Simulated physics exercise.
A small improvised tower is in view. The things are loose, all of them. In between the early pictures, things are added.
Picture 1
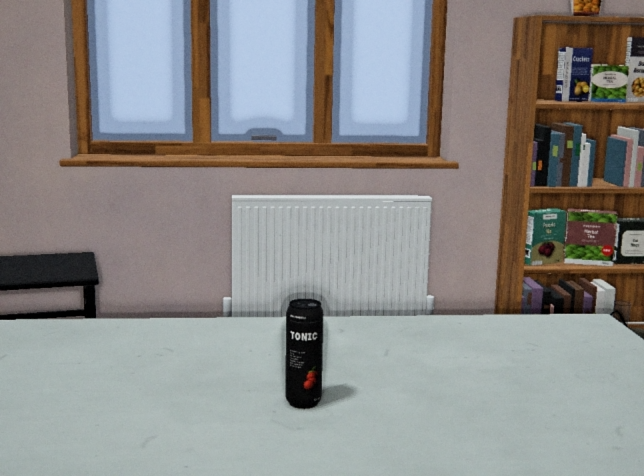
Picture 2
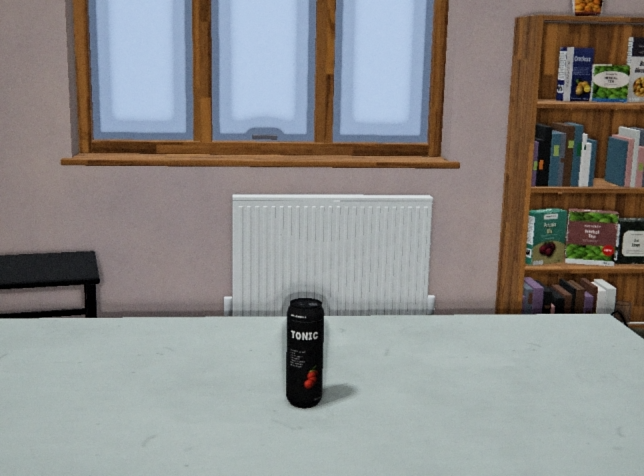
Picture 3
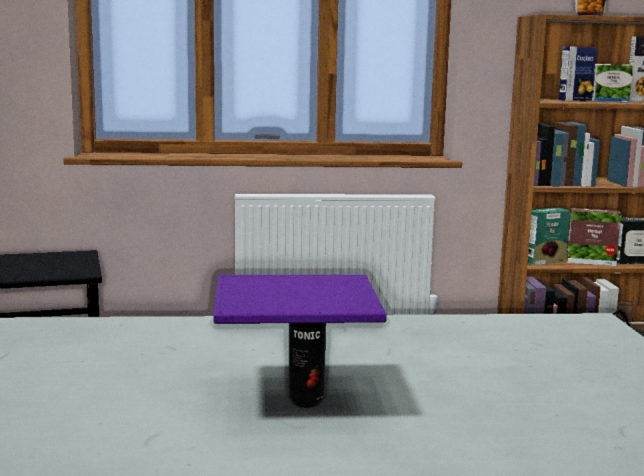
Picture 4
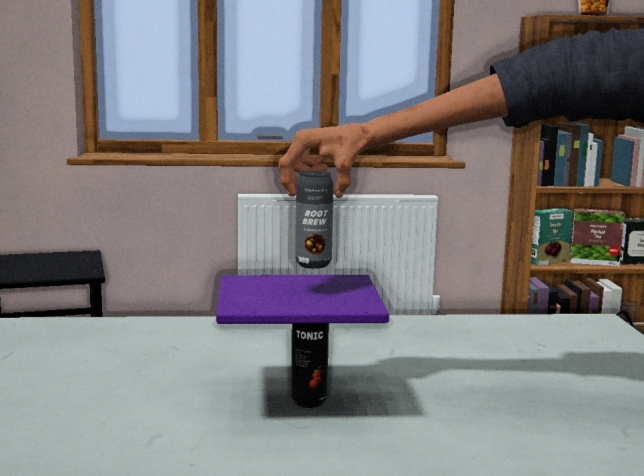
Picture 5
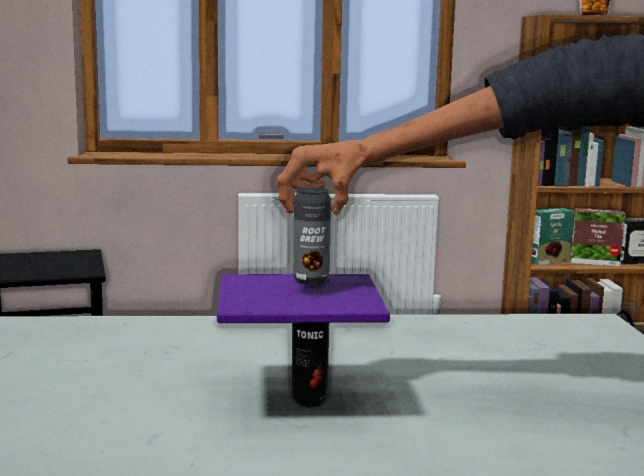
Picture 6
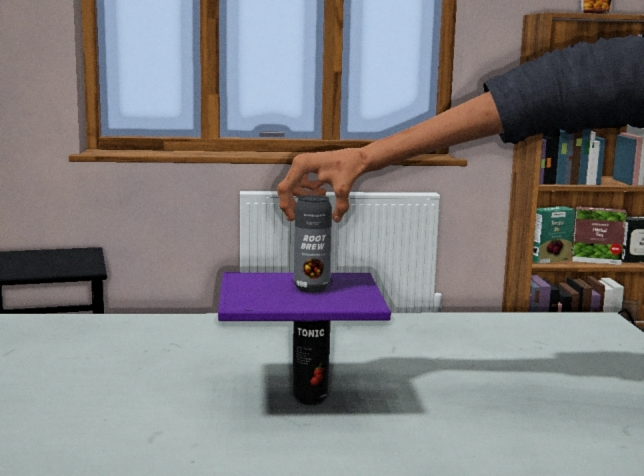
In a room with a window, radiator and bookshelf, a black can stands on a pale table and a purple lid appears on top of it, before a hand lowers a grey can onto the lid and keeps hold of it.
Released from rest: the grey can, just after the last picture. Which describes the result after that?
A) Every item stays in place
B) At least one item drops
Every item stays in place (A).
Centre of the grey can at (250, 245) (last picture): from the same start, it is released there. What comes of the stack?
Result: The stack tips over.
Then, 0.30 s on from there, no change.
Then, 0.70 s on from there, grey can resting near (313, 244).
In the end, all 3 unmoved. At the end, from the last picture's camera, grey can near (313, 244). The stack holds.
